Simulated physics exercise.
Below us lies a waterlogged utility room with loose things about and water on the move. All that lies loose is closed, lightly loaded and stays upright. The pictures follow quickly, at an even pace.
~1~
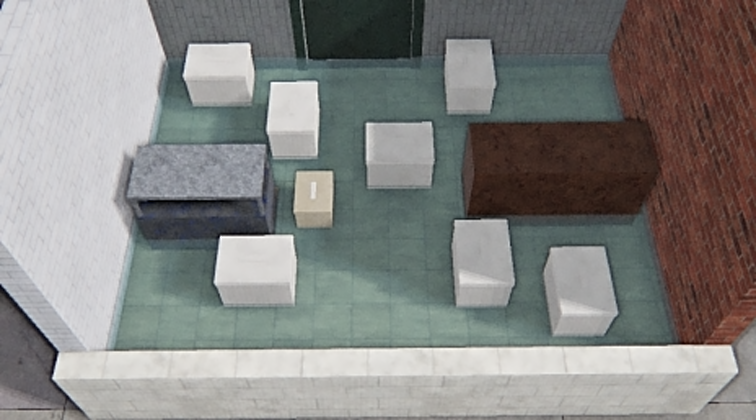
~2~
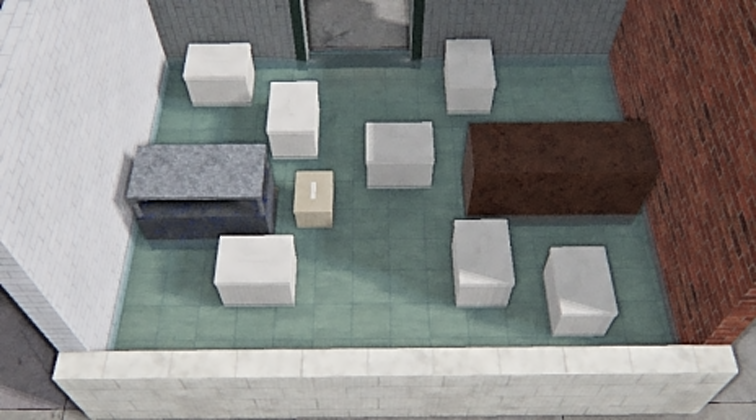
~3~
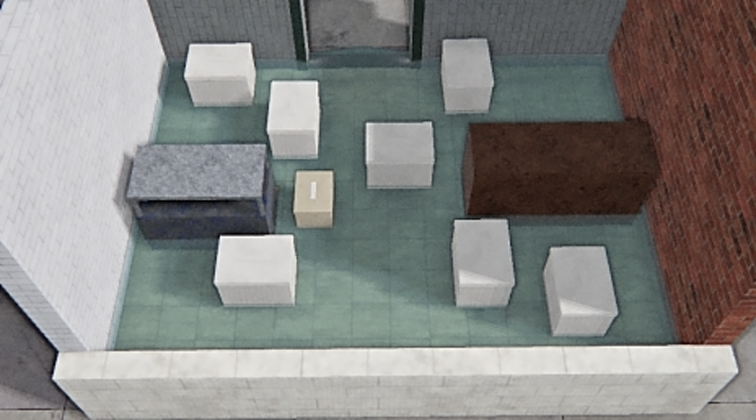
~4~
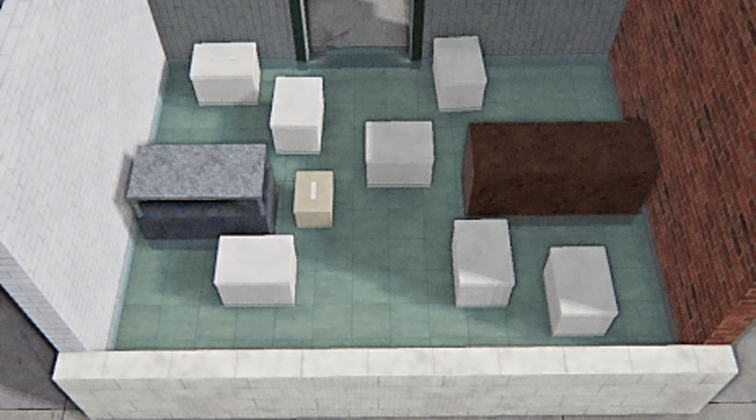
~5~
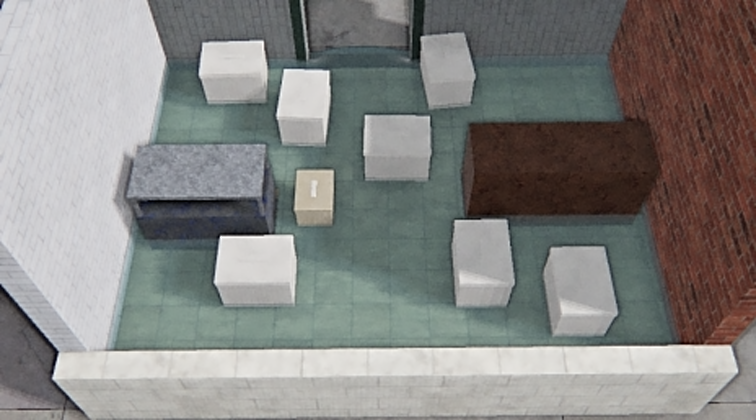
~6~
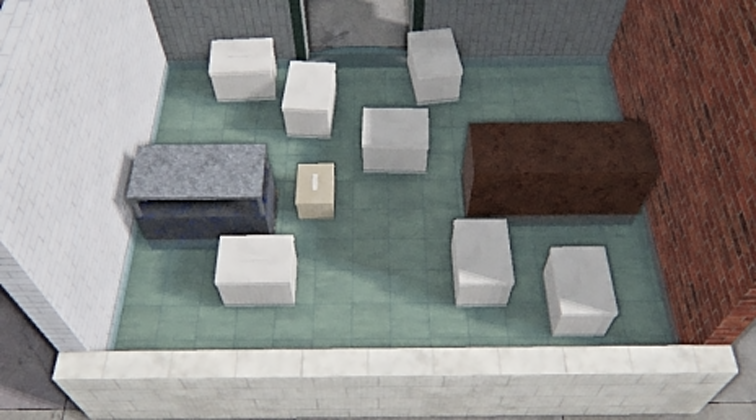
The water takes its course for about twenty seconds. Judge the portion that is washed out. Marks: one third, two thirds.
It is two thirds or more.
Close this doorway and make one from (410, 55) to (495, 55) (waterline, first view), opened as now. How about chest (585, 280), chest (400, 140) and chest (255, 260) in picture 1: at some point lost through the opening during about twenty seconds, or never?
As listed: Stays, yes, inside.
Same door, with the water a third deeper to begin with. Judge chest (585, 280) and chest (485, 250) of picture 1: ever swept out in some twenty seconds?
In turn: Left behind, carried outside.
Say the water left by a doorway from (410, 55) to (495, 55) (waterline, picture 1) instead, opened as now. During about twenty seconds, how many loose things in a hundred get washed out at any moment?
Roughly 80 per cent.
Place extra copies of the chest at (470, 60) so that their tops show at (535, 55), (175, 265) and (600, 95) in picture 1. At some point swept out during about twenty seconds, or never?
In turn: Yes, still in, still in.
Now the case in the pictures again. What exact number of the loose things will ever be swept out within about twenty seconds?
The number is 7.
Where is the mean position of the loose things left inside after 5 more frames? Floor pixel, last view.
Near (366, 164).
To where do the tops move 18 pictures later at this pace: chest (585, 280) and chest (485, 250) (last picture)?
Around (548, 274) and (405, 134).
A moment on, 0 of 8 are out; 8 afloat.
Next, 5 of 8 are out; 3 afloat.
Later, 6 of 8 are out; 2 afloat.
In the end, 7 of 8 are out; 1 afloat.
